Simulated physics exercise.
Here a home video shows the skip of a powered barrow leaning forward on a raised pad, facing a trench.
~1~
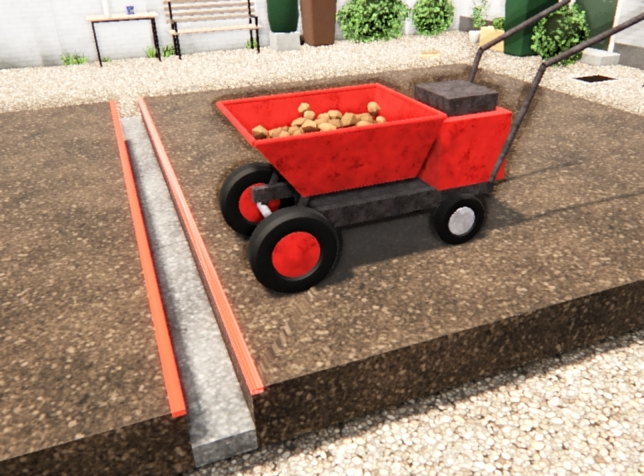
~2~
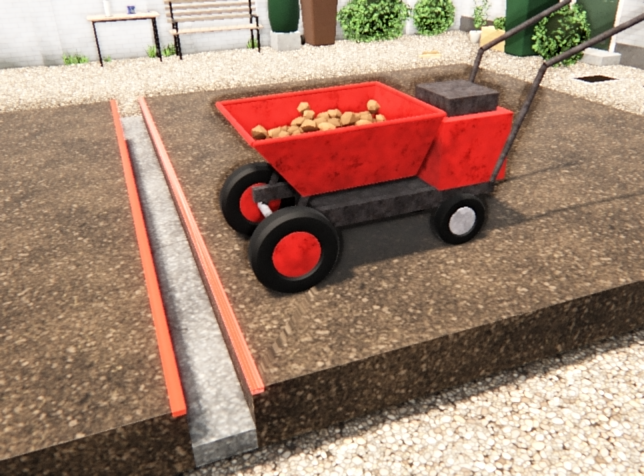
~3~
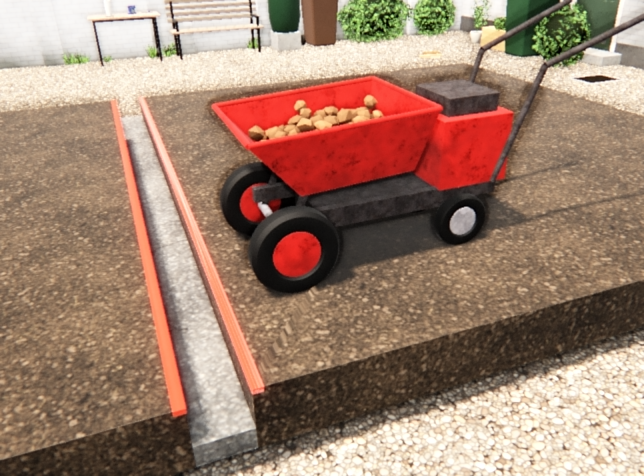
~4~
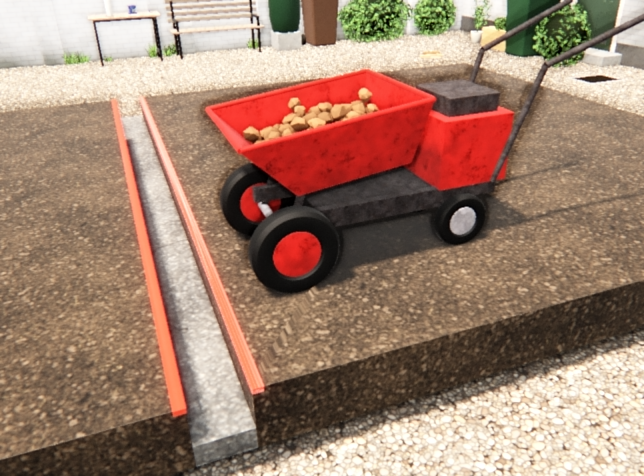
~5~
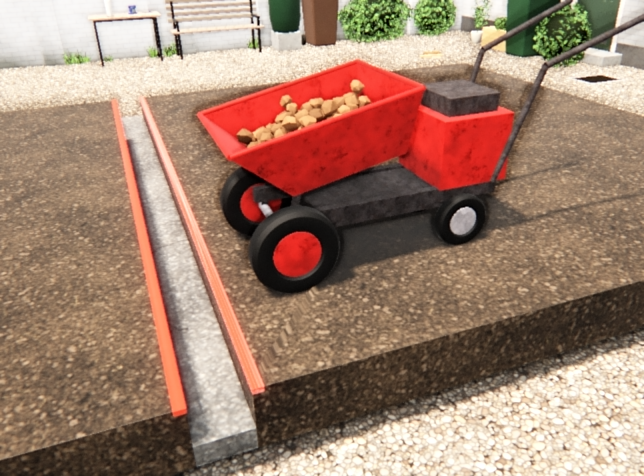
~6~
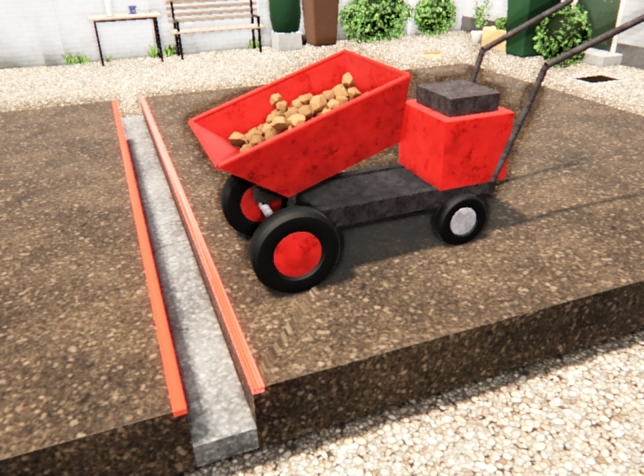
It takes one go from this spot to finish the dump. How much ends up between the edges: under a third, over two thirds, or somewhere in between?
Falls short of a third.
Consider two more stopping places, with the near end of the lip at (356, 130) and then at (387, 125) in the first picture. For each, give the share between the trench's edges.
Result: Try 1 = 50 %, try 2 = 30 %.
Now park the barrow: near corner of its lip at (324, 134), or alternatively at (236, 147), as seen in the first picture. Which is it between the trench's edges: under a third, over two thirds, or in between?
Over two thirds, then less than a third.
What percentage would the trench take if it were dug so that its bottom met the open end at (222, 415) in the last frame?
About 10 per cent.
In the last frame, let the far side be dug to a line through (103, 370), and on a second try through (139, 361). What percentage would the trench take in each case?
I'd say some 90 in a hundred, followed by 60 in a hundred.
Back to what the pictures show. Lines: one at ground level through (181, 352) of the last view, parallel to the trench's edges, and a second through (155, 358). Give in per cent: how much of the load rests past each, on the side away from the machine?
Estimate, first then second: 80 %, 70 %.
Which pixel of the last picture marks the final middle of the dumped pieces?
Roughly pixel (113, 287).
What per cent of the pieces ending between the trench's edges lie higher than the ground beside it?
Share: Around 25 %.
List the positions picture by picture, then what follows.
The first picture shows lip of the skip near (255, 144), level; top of the load near (325, 135), clay clods; first edge of the trench near (237, 337); far edge near (167, 355), the trench under half as wide as the skip, and about as deep as wide.
The second picture shows lip of the skip near (254, 145), level; top of the load near (333, 125).
The third picture shows lip of the skip near (249, 147), tipped barely; top of the load near (344, 117).
The fourth picture shows lip of the skip near (241, 151), tipped a little; top of the load near (338, 113).
The fifth picture shows lip of the skip near (230, 158), tipped a little; top of the load near (344, 113).
The sixth picture shows lip of the skip near (219, 167), tipped clearly; top of the load near (334, 107); first edge of the trench near (238, 337); far edge near (168, 354).
Shortly afterwards, skip tipped steeply; the whole lot in the skip.
Next, skip tipped right over; near two thirds in the skip; only a few in or heaped over the trench; near a third beyond it; only a few falling.
Some moments later, skip tipped right over; a little in the skip; a little in or heaped over the trench; the bulk beyond it.
In the end, skip tipped right over; a little in the skip; a little in or heaped over the trench; the bulk beyond it.
